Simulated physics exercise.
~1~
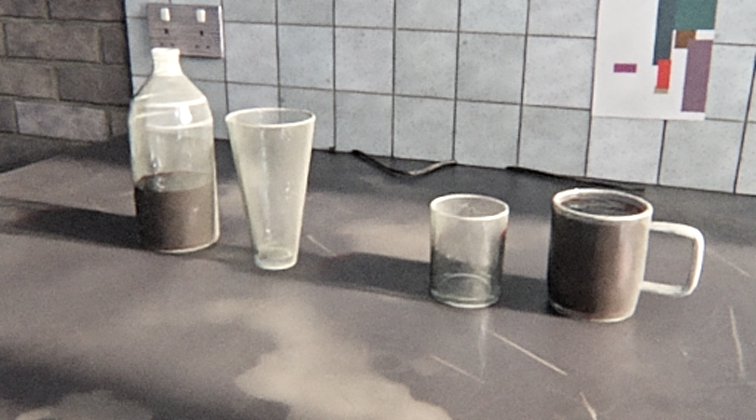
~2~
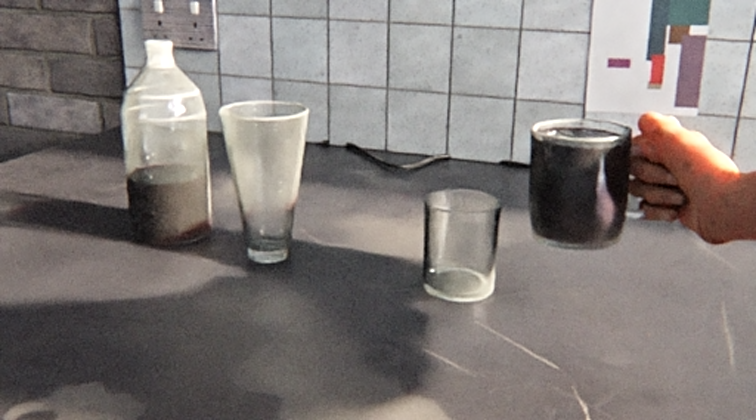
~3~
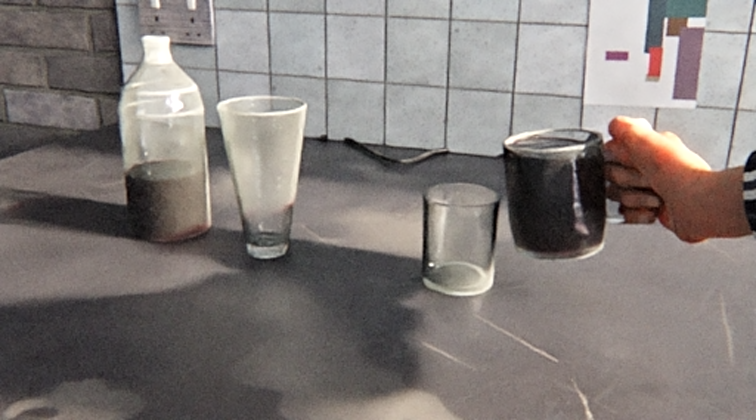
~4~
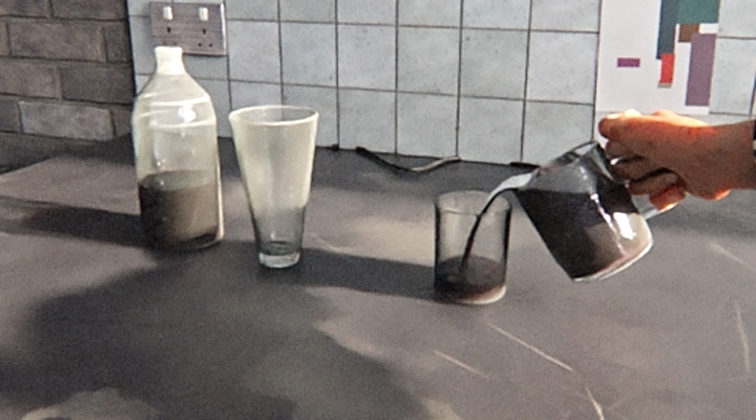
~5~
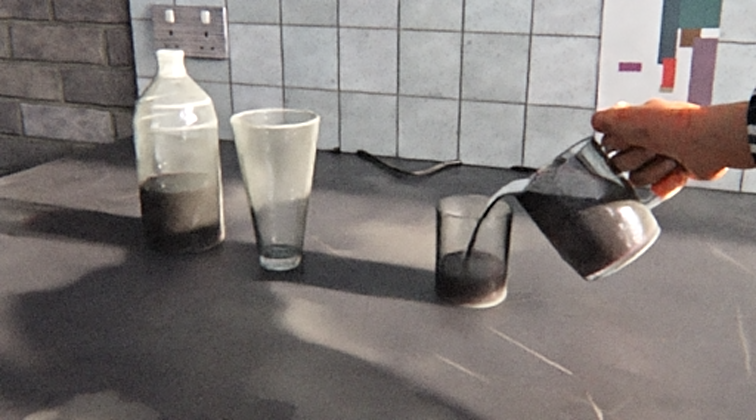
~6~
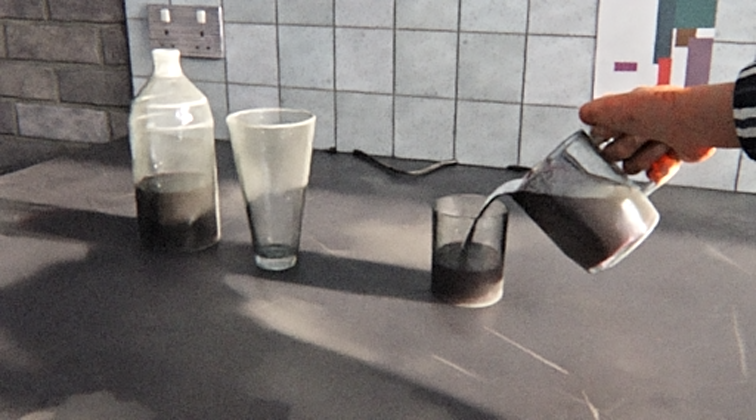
A clear mug of dark red wine stands at the right of a dark, scratched tabletop, seen from slightly above before pale tiles and grey brick. To its left are an empty tumbler, an empty flared glass and a bottle partly filled with dark liquid. A hand lifts the mug, moves it left and tilts it, pouring wine into the tumbler, while the view shifts slightly.
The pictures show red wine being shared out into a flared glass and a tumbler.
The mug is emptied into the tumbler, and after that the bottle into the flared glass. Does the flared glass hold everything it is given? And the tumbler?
In order: The flared glass ends up with all of it, the tumbler ends up brimming over.
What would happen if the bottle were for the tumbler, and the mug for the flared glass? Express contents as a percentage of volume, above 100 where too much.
Taking them in order, that works out to 130 and 90 in a hundred.
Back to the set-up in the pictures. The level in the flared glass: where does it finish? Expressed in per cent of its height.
Level at the end: Close to 90 %.
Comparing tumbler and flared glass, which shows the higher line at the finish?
The level ends higher in the flared glass.
A moment on, the tumbler is nearly full.
Further on, the tumbler is full to the brim and overflowed.
When it is over, the flared glass is nearly full; the tumbler is full to the brim and overflowed.
